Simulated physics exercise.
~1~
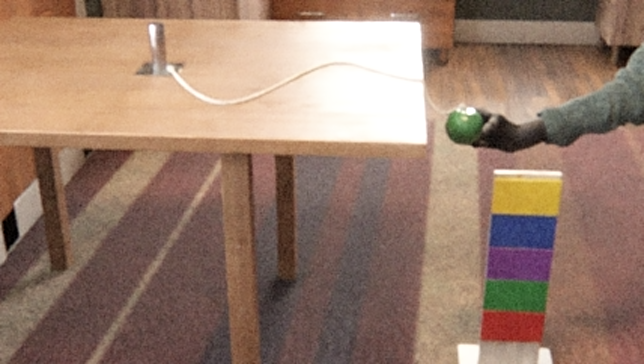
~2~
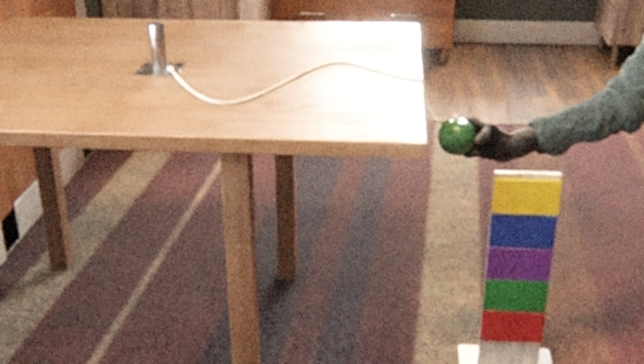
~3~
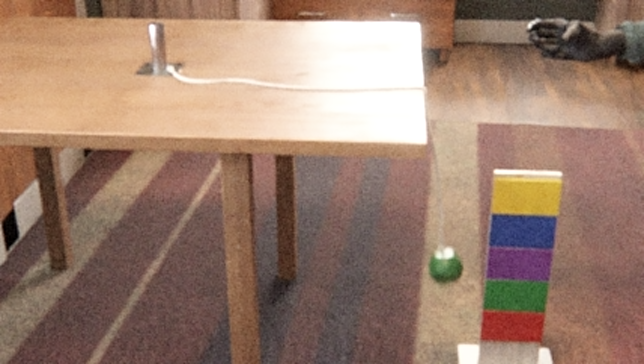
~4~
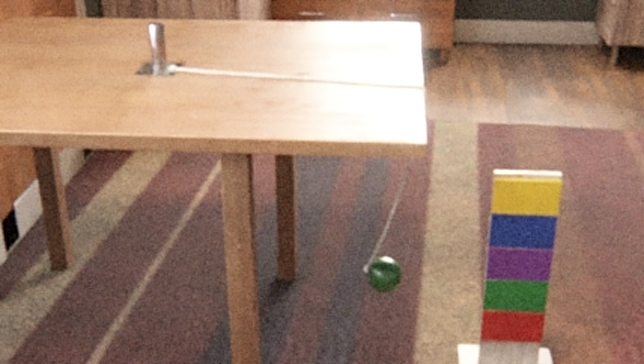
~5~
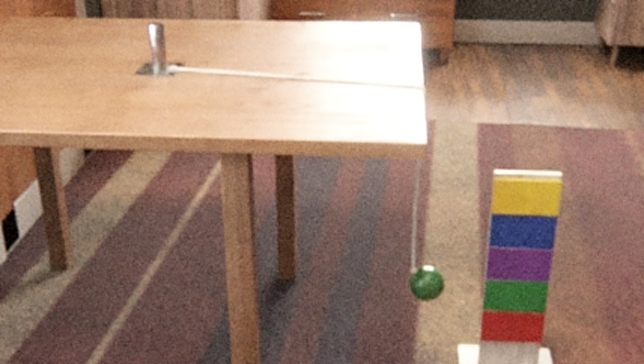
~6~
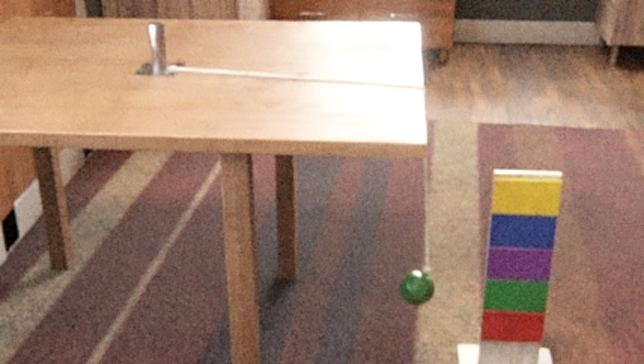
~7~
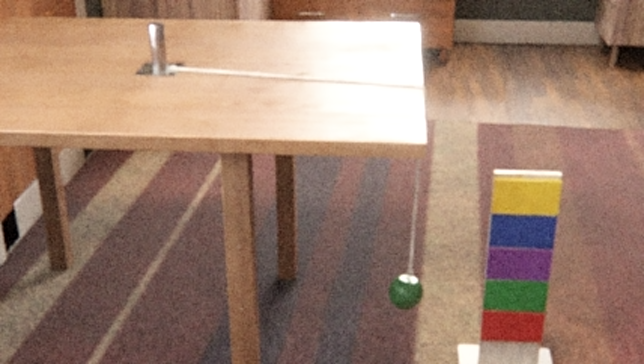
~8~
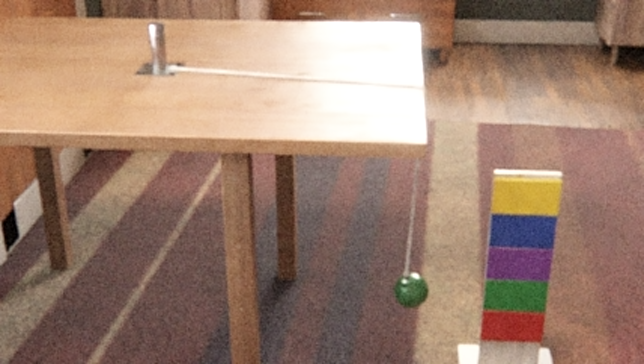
Round green object on a cord dropping from a hand, swinging under the table edge, and ending up hanging level with the green band.
